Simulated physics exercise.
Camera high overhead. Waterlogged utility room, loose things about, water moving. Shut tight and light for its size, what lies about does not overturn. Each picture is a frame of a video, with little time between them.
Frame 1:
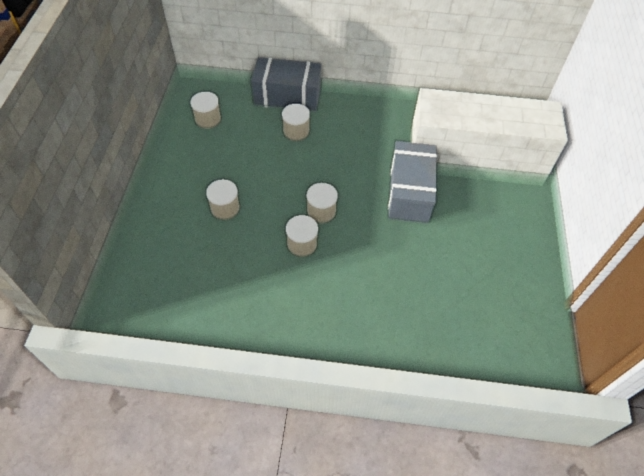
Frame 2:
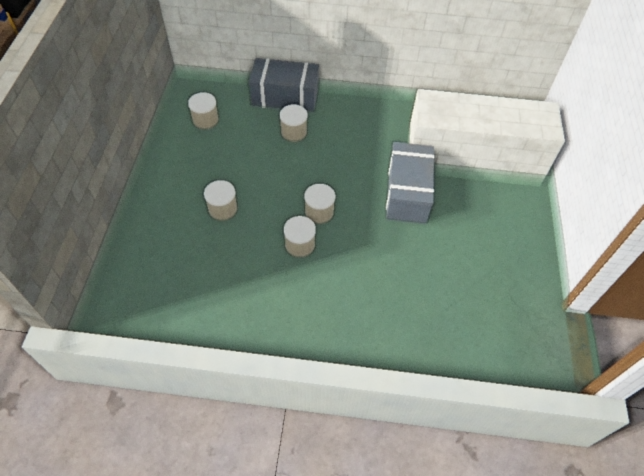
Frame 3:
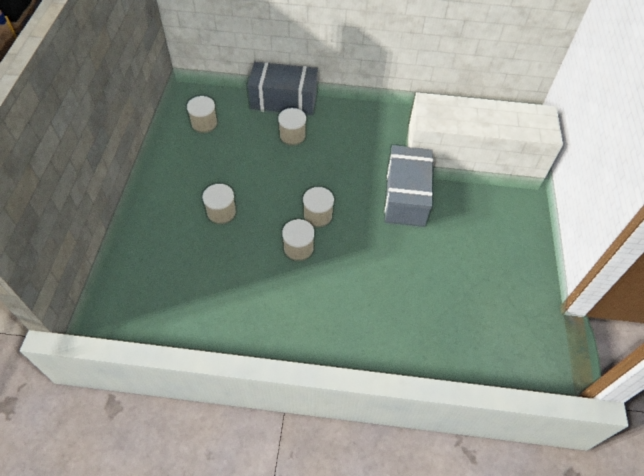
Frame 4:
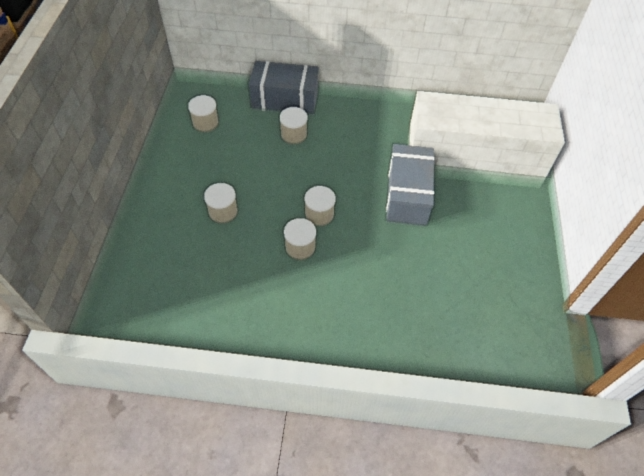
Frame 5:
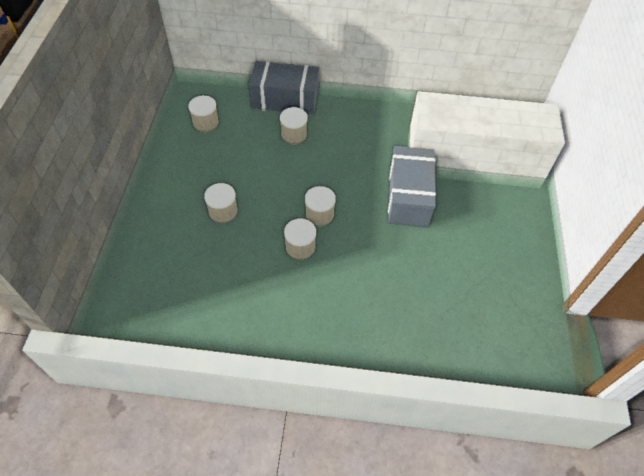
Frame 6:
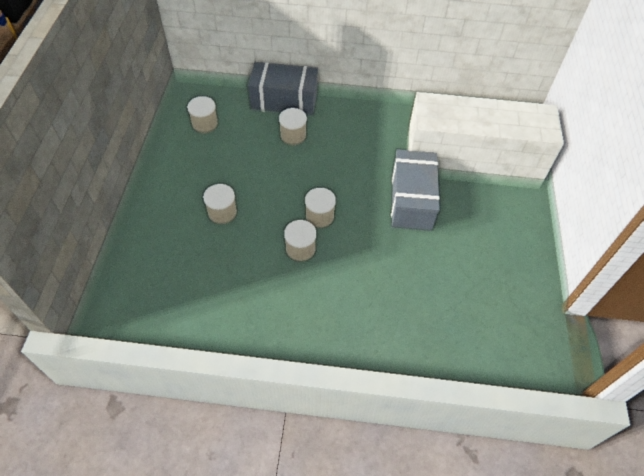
A brown door on the right swung open beside the flooded green floor, and then the dark trunk near the white block drifted very slightly toward the front, while the floating pails barely moved.
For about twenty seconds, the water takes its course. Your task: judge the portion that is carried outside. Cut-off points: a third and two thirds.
A third to two thirds.
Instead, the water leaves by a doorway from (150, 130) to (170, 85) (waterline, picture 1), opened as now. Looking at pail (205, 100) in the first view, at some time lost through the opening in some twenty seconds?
Escapes.
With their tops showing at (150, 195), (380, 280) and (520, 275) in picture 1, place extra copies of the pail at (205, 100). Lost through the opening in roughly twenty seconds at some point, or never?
One after the other: Stays, out, carried outside.
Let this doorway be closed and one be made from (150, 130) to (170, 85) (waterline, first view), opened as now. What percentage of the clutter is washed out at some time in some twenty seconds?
Near 10 percent, give or take.
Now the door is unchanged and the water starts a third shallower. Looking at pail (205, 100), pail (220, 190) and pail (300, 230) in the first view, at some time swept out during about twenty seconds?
Held back, then held back, then escapes.
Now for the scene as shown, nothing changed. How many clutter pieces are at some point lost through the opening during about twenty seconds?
I make it 3 in total.
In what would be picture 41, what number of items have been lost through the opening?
That makes 3.
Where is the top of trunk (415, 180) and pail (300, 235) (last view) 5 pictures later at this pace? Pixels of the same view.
They end up close to (466, 195) and close to (337, 249).
A moment on, 0 of 7 are out; 7 afloat.
Next, 0 of 7 are out; 7 afloat.
Later, 3 of 7 are out; 4 afloat.
In the end, 3 of 7 are out; 4 afloat.
